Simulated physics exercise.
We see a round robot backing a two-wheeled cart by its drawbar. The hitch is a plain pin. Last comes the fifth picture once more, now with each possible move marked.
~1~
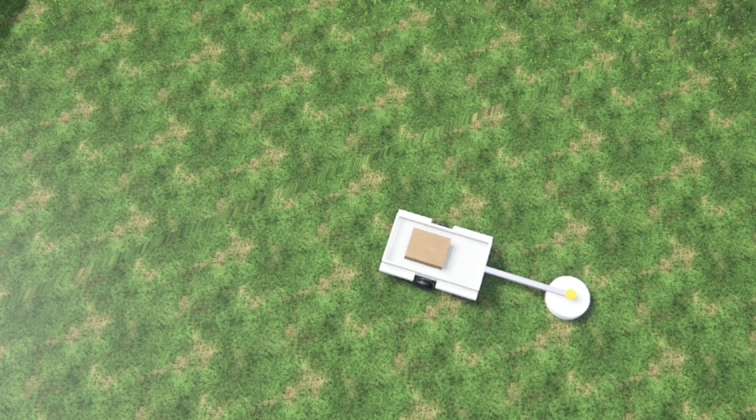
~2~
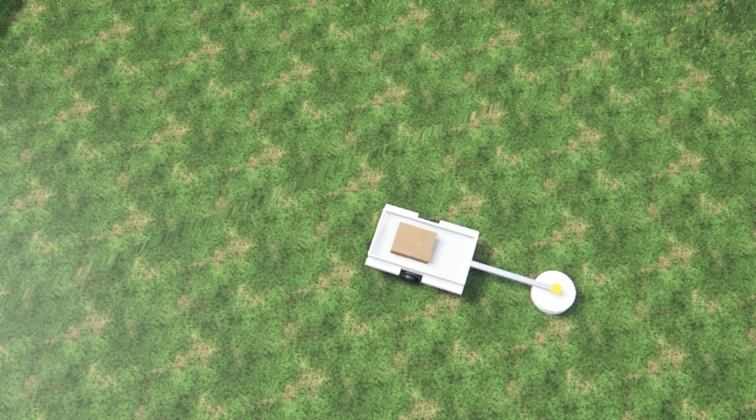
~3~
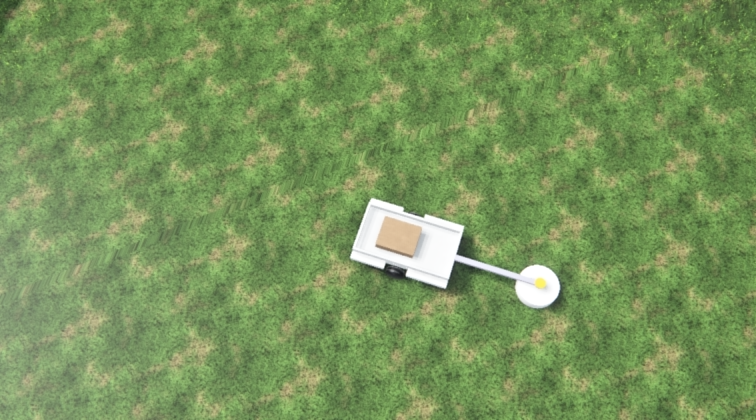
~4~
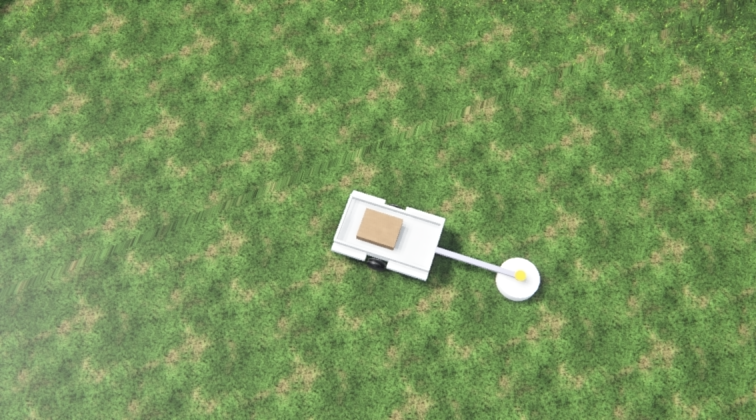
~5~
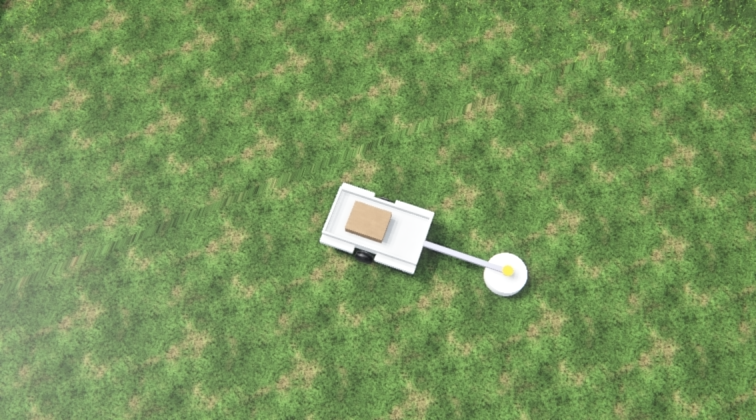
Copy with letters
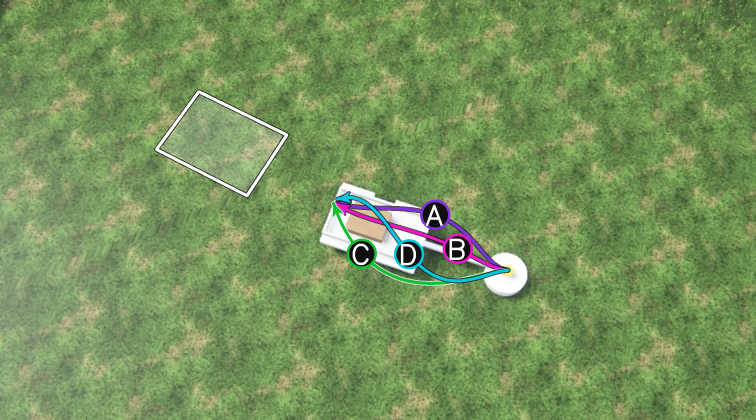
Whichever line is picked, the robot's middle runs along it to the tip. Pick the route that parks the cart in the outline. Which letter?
Route D.
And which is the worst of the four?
Route A.
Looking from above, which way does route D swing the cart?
Clockwise.
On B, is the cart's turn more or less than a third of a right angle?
Less than that.
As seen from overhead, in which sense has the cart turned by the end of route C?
On that route, clockwise.
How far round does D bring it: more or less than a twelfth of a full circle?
It turns less than that.
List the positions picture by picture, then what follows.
In the first picture, white cart (437, 253); robot (568, 297).
In the second picture, robot (554, 292); white cart (423, 248).
In the third picture, robot (538, 286); white cart (408, 242).
In the fourth picture, robot (518, 279); white cart (389, 234).
In the fifth picture, robot (506, 274); white cart (378, 227).
On the copy, A from (508, 270) via (435, 215) to (337, 203); B from (508, 270) via (422, 234) to (337, 204); C from (508, 270) via (400, 279) to (333, 203); D from (508, 270) via (409, 254) to (337, 199); the bay at (222, 142).
On D. First, robot (434, 279), cart (324, 200).
Then, robot (385, 226), cart (269, 165).
Finally, robot (333, 205), cart (220, 143); the cart stands in the bay.
By contrast, A leaves the cart at (198, 213), out of the bay; B leaves the cart at (203, 178), out of the bay; C leaves the cart at (247, 115), out of the bay.
